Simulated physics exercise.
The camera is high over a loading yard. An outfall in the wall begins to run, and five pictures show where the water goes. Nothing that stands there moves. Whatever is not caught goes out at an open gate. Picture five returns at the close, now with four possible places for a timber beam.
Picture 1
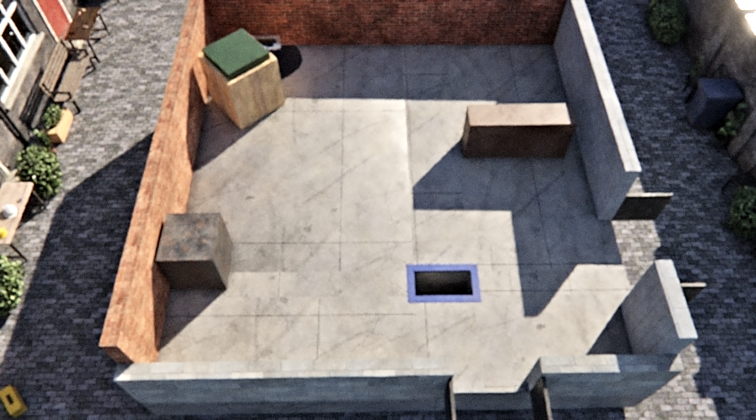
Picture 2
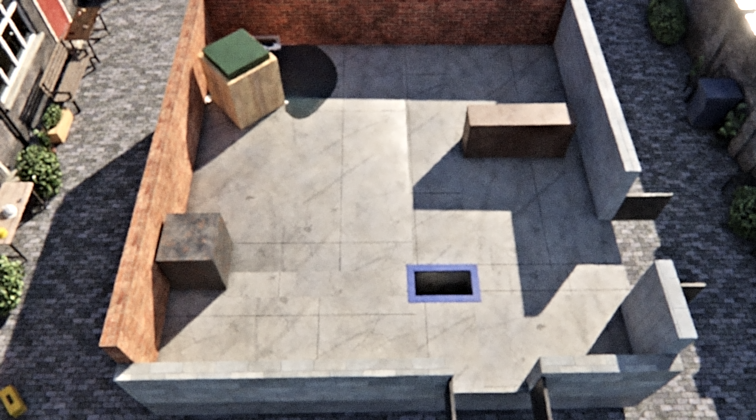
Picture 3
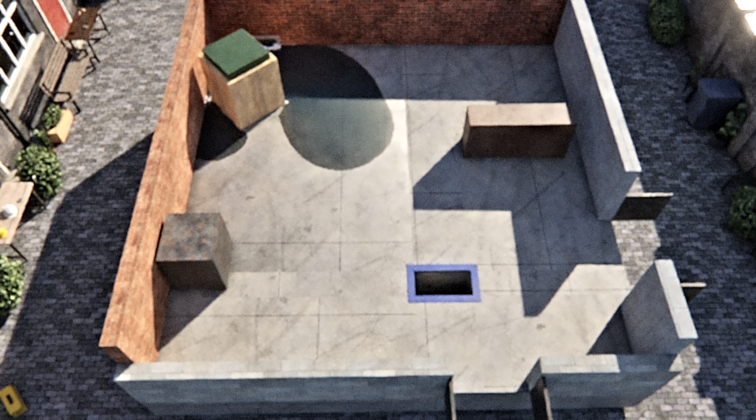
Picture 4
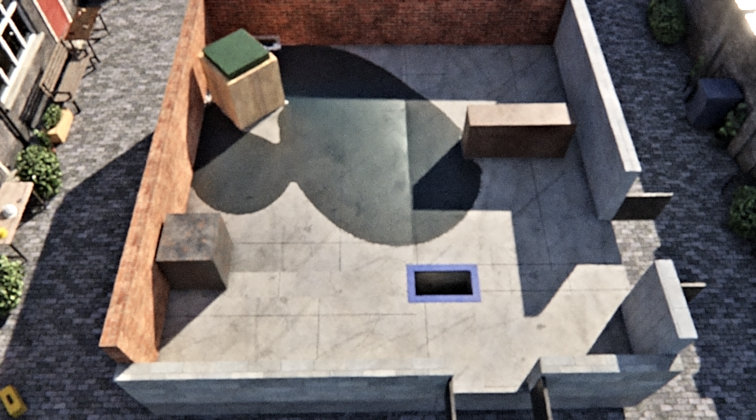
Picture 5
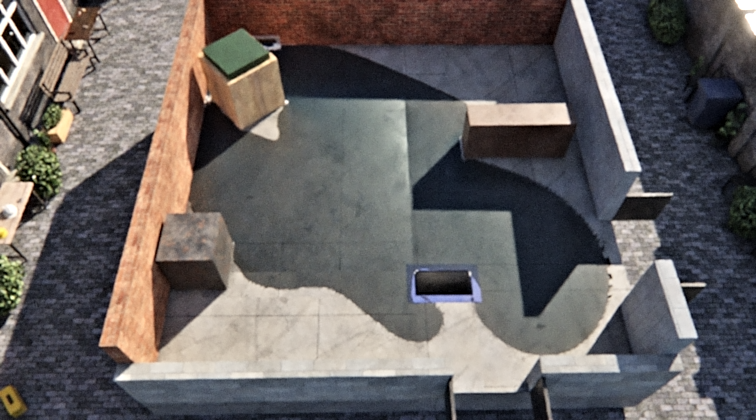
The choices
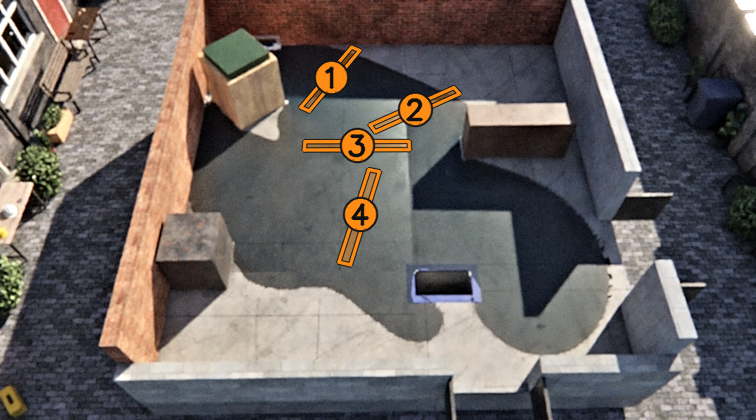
In a walled yard seen from above, dark water spread from the back wall near a green-topped wooden crate, widened across the concrete floor around the blocks, and reached the blue-edged drain pit.
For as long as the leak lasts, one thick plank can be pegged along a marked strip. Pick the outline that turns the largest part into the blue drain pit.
Position 2 does it best.
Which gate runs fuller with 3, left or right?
More leaves on the left.
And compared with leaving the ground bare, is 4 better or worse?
Worse.
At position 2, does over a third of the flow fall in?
No.
In orange, 1 from (305, 109) to (355, 48); 2 from (372, 128) to (456, 90); 3 from (304, 145) to (409, 145); 4 from (344, 263) to (374, 170).
With 1, about 18 % of the stream goes into the blue drain pit, about 79 % out by the gates.
With 2, about 26 % of the stream goes into the blue drain pit, about 72 % out by the gates.
With 3, about 12 % of the stream goes into the blue drain pit, about 81 % out by the gates.
With 4, about 12 % of the stream goes into the blue drain pit, about 87 % out by the gates.
